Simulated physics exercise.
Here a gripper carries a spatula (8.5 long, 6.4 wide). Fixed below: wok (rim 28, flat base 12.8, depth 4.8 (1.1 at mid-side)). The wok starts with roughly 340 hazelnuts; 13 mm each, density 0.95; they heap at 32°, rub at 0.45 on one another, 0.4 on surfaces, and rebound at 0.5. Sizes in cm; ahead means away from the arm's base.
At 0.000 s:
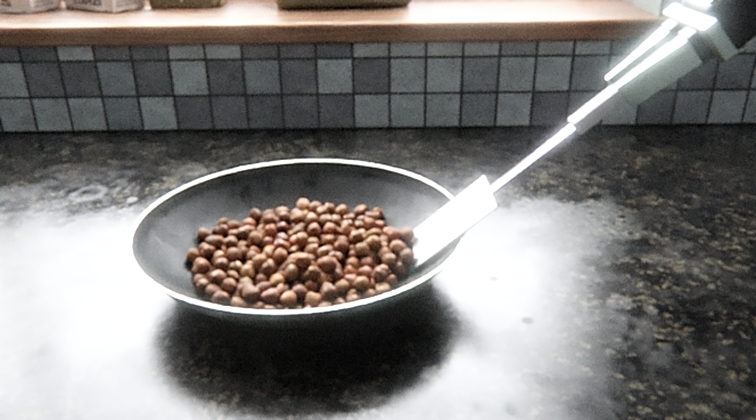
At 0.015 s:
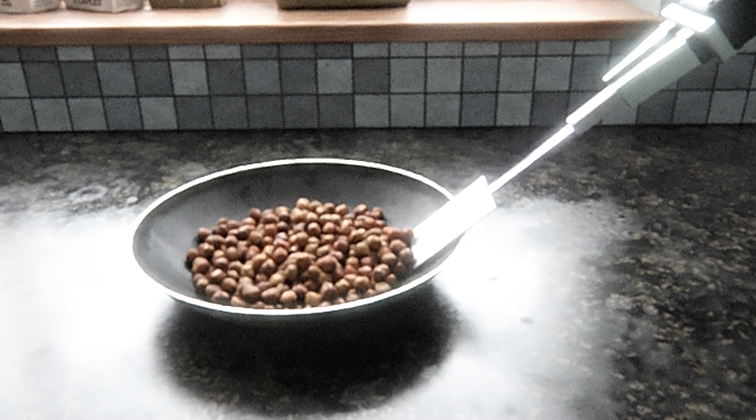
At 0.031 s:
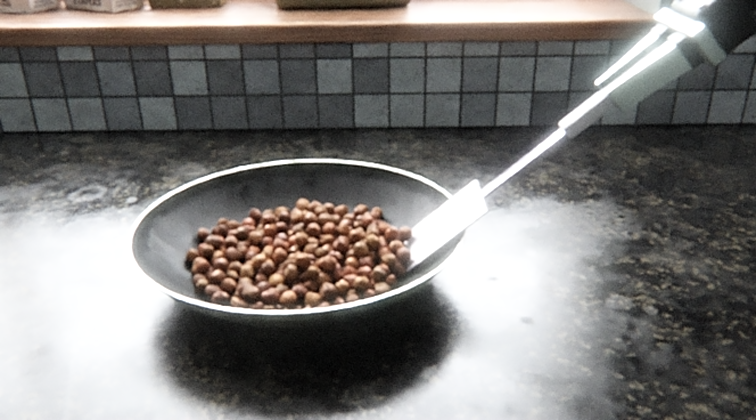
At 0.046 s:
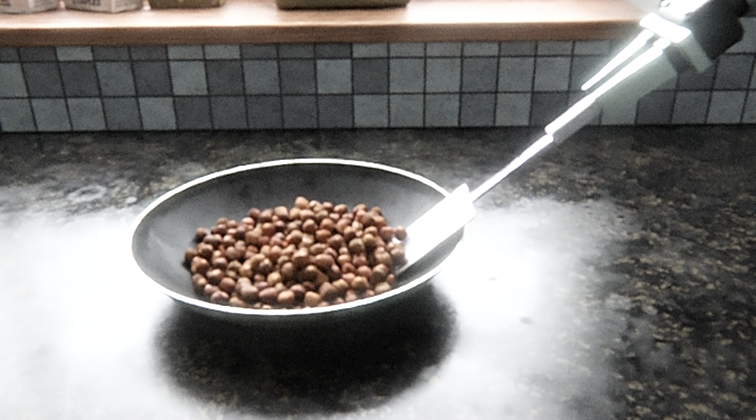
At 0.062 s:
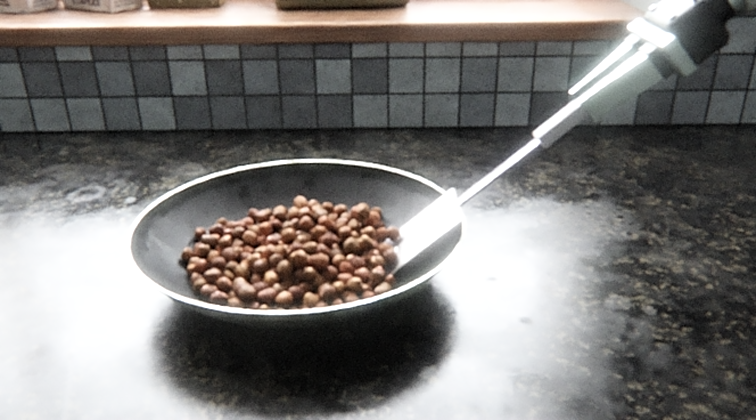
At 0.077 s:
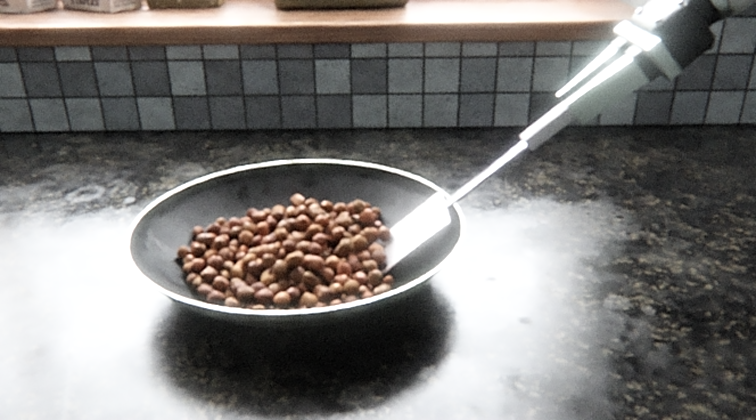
A robotic gripper, dark and pale at the upper right, holds a bright white spatula angled down into a shallow dark pan on a speckled dark countertop, seen from the front and slightly above. Reddish-brown hazelnuts are heaped in the pan, with grey tiles and a wooden shelf behind. The gripper slides the spatula slowly left, nudging the heap slightly left, while the camera stays still.
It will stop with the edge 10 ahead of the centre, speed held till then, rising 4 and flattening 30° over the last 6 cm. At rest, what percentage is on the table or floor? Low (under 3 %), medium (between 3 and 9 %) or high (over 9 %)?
Share on the table or floor: High (over 9 %).
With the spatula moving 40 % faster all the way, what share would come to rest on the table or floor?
It would be near 20 per cent.
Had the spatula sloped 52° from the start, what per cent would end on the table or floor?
It would be near 15 per cent.
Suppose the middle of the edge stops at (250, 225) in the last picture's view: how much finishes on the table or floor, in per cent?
Some 0 per cent.
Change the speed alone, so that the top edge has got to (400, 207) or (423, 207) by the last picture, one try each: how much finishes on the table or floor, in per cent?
About 25 and 20 per cent.
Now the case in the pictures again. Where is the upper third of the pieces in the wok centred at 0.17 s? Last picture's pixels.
At about (273, 240).
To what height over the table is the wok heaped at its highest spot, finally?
About 5.5 cm.
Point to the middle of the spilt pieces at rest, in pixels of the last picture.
At about (10, 265).
By 0.17 s, sloping 41°, highest piece 4 above the table; 345 in the wok.
By 0.27 s, sloping 32°, highest piece 6 above the table; 345 in the wok.
By 0.51 s, sloping 11°, highest piece 7 above the table; 304 in the wok, 33 on the table or floor, 8 on the blade or in flight.
By 1.56 s, sloping 11°, highest piece 5 above the table; 304 in the wok, 41 on the table or floor.
Final count, 304 in the wok, 41 on the table or floor. That is 12 % on the table or floor.
